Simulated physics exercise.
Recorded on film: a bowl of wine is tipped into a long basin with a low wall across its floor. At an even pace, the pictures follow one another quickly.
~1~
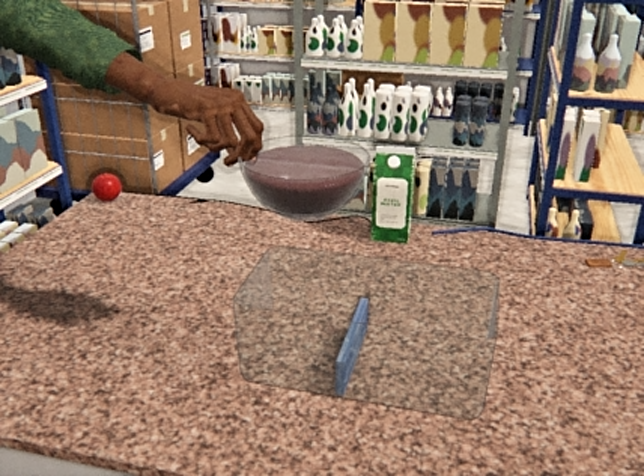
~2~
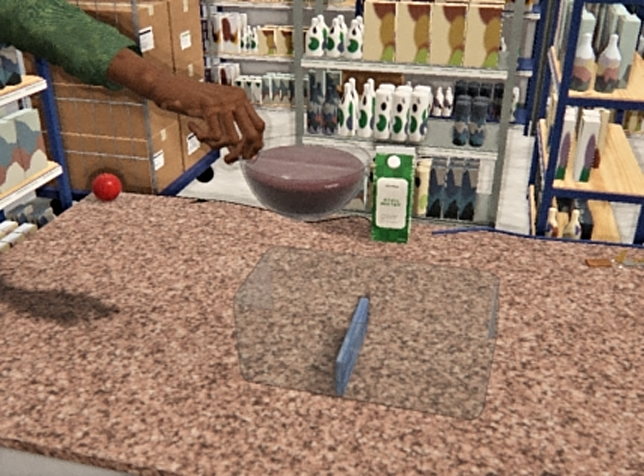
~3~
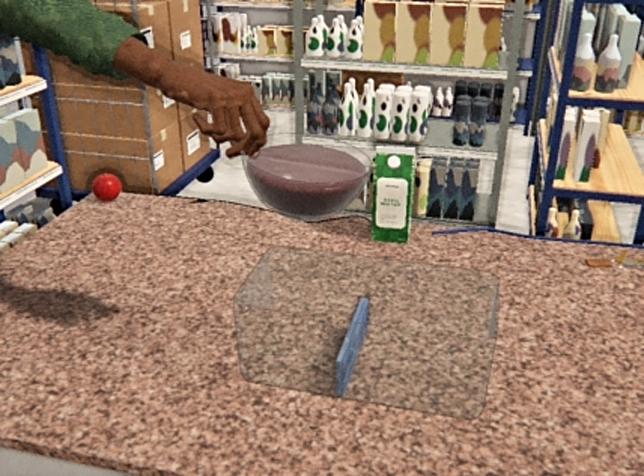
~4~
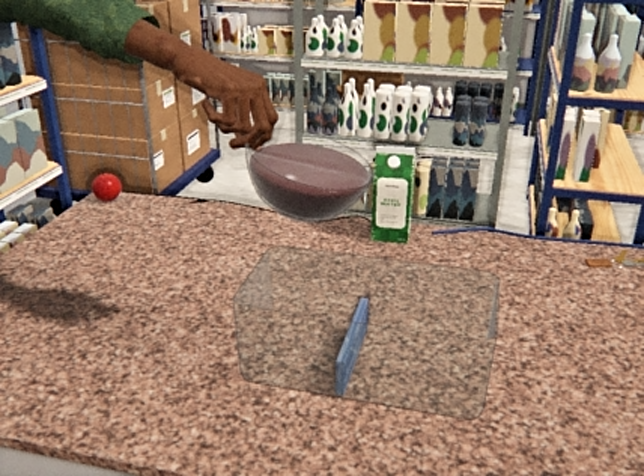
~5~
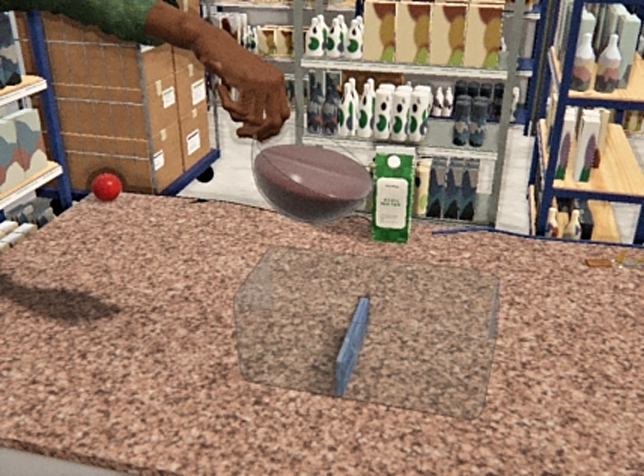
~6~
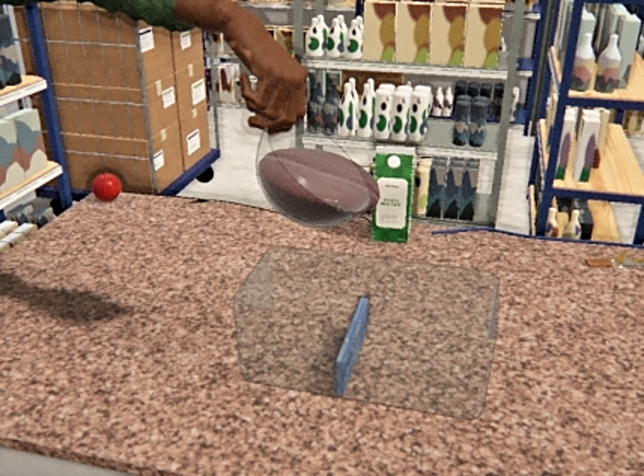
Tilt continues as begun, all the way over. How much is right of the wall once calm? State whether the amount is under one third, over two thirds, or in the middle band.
I expect the share right of the wall to be beyond two thirds.
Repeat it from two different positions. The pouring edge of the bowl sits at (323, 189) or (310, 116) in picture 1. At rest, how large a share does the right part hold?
You'd get 40 percent from the first and 45 percent from the second.
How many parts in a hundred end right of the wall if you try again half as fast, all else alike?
I'd say close to 95 per cent.
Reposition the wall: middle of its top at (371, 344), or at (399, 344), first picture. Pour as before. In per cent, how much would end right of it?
In turn some 60 and 35 in a hundred.
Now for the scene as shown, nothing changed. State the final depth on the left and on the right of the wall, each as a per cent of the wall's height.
Once it is still, the left part shows 10 per cent and the right part 40.
A moment on, the bowl is tipped right over and 3 per cent is still to pour, 0 is left of the wall and 69 right of it.
Next, the bowl is tipped right over and 0 per cent is still to pour, 9 is left of the wall and 81 right of it.
Then the bowl is tipped right over and 0 per cent is still to pour, 14 is left of the wall and 83 right of it.
Later the bowl is tipped right over and 0 per cent is still to pour, 15 is left of the wall and 83 right of it.
In the end 15 per cent lies left of the wall, 82 right of it and 3 outside.
